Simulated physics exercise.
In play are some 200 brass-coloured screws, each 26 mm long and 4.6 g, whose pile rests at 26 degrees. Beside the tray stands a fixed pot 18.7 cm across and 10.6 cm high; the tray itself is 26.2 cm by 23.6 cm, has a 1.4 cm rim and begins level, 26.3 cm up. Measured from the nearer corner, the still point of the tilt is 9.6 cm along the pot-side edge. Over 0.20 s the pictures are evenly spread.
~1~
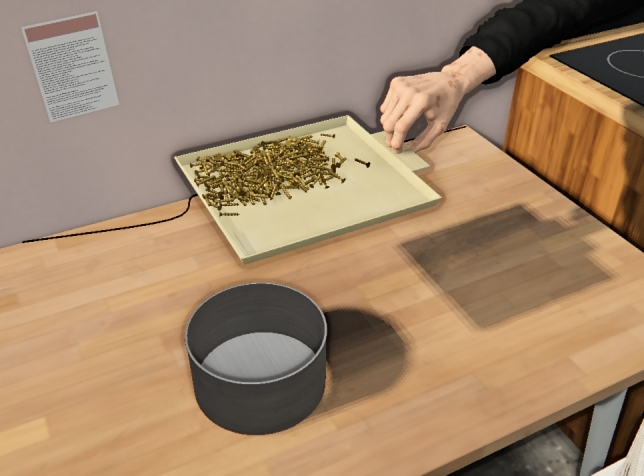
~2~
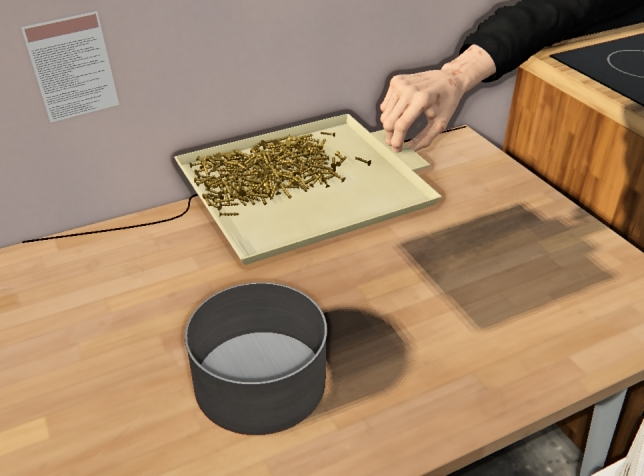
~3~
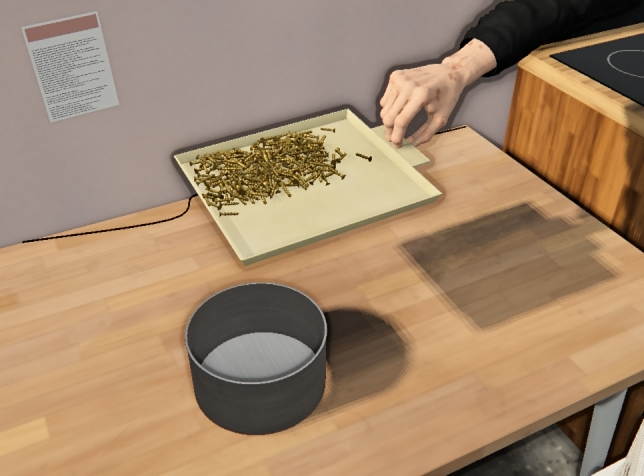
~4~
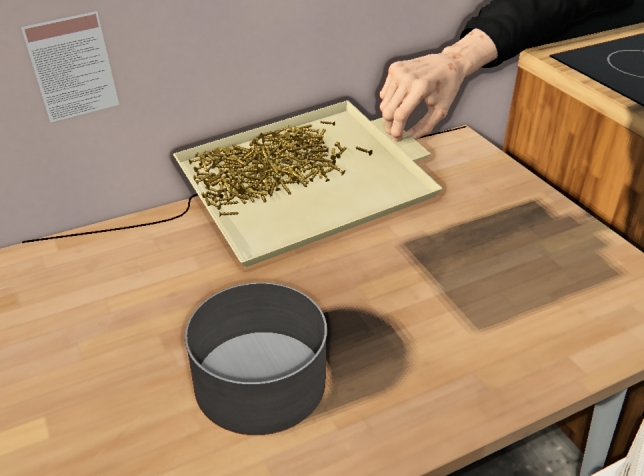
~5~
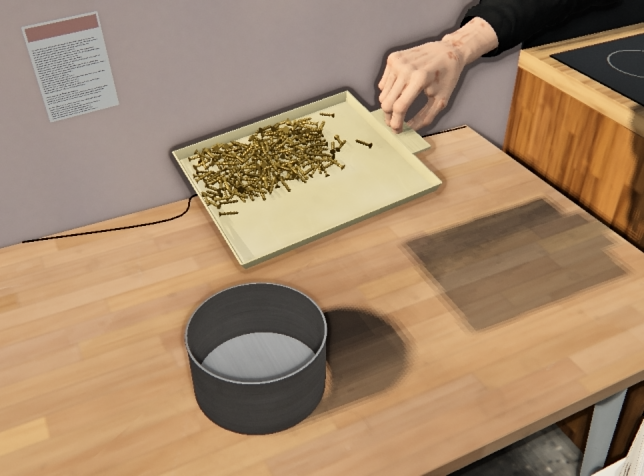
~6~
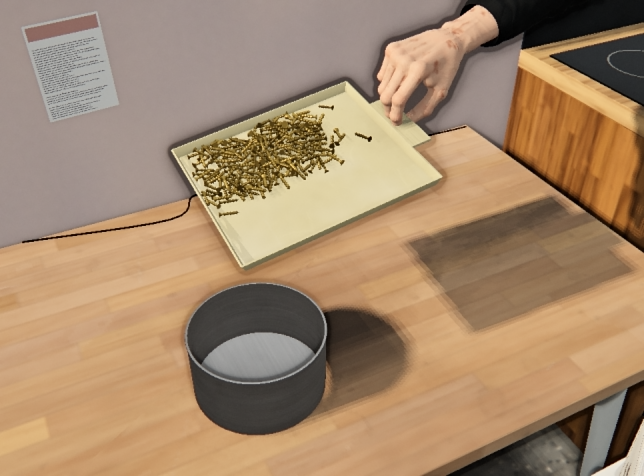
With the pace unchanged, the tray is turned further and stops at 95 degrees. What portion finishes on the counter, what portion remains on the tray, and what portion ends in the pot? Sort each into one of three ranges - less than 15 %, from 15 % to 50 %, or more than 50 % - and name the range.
Ranges: Counter: From 15 % to 50 %; left on the tray: Less than 15 %; pot: More than 50 %.
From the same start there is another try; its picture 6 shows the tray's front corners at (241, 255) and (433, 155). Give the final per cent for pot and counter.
Pot 10; counter 90.
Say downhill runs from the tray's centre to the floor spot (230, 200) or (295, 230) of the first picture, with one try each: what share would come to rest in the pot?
About 10 per cent on the first try and 80 per cent on the second.
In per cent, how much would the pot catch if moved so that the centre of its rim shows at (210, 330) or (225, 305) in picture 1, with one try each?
Roughly 80 per cent, then 30 per cent.
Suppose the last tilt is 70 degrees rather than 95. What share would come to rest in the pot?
Around 60 per cent, then.
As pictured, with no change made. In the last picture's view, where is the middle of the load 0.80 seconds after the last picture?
Load centre: About (228, 374) px.
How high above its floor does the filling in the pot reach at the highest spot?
It stands at some 2.5 cm.
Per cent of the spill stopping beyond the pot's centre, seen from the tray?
Around 100 per cent, give or take.
Then, 0.48 s after the last picture, tilt 51 degrees; the tray holds 95 %, the pot 0 %.
Then, 0.80 s after the last picture, tilt 78 degrees; the tray holds 15 %, the pot 35 %.
Then, 1.22 s after the last picture, tilt 95 degrees; the tray holds 0 %, the pot 65 %.
In the end, counter 35 %, tray 0 %, pot 65 %.
